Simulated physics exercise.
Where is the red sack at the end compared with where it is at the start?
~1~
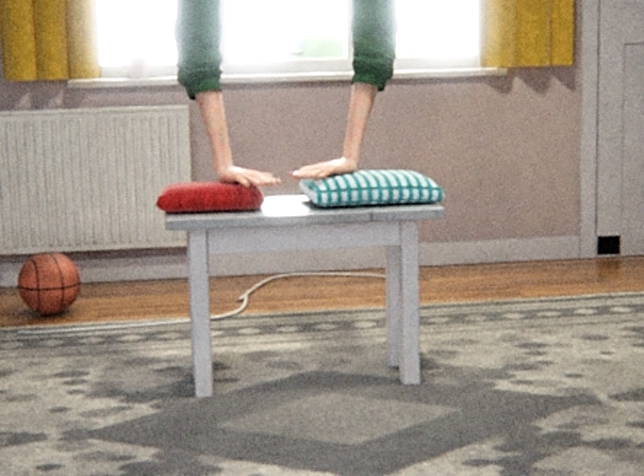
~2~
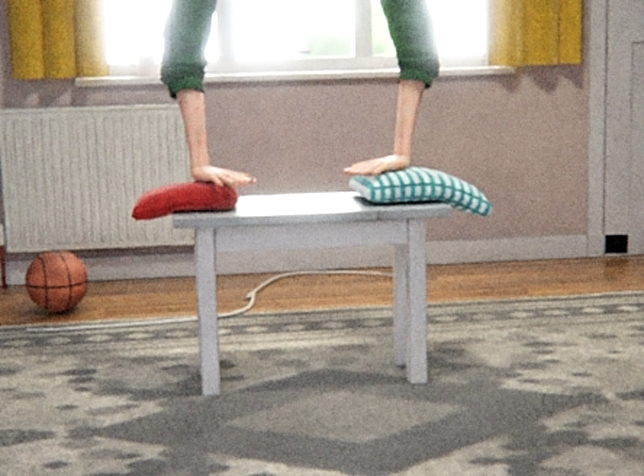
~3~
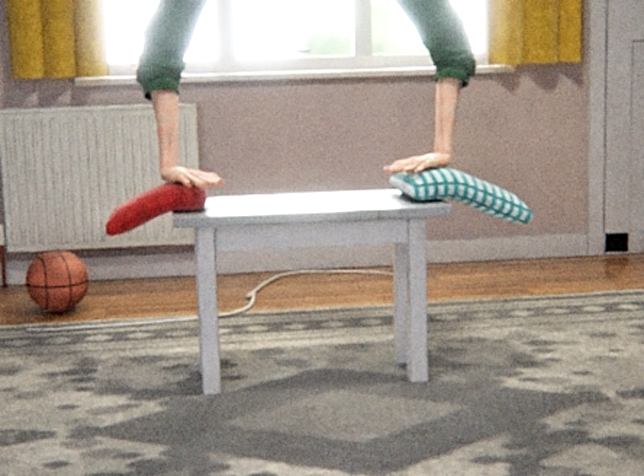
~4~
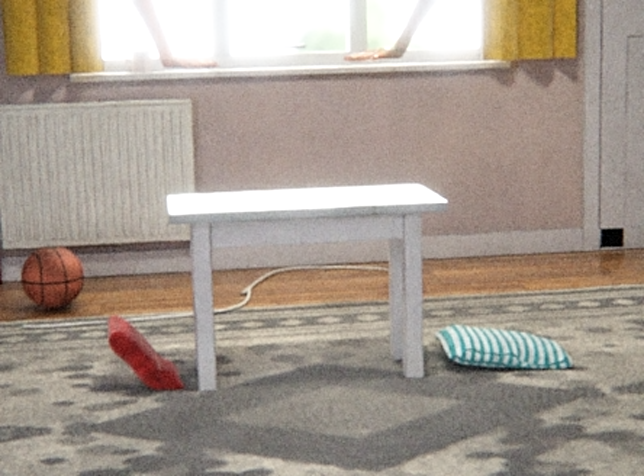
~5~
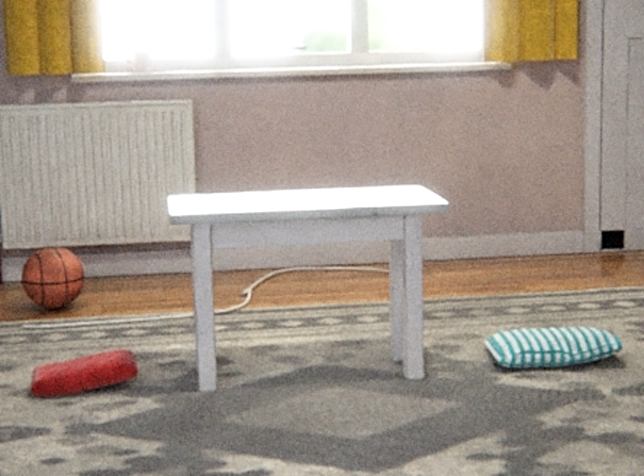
It starts on the left part of the white tabletop, under a hand, and ends lying on the rug to the left of the table.
In a bright room with yellow curtains, a patterned rug and a radiator, a white side table is seen from the front by a slightly swaying camera, with a basketball on the floor to the left. Two hands in green sleeves rest on a soft red sack at the left of the tabletop and a turquoise-and-white pillow at the right. The hands push them apart until both droop over opposite ends. Then the hands draw back as the sack tips outwards and the pillow falls. Both end up lying on the rug, either side of the bare table.
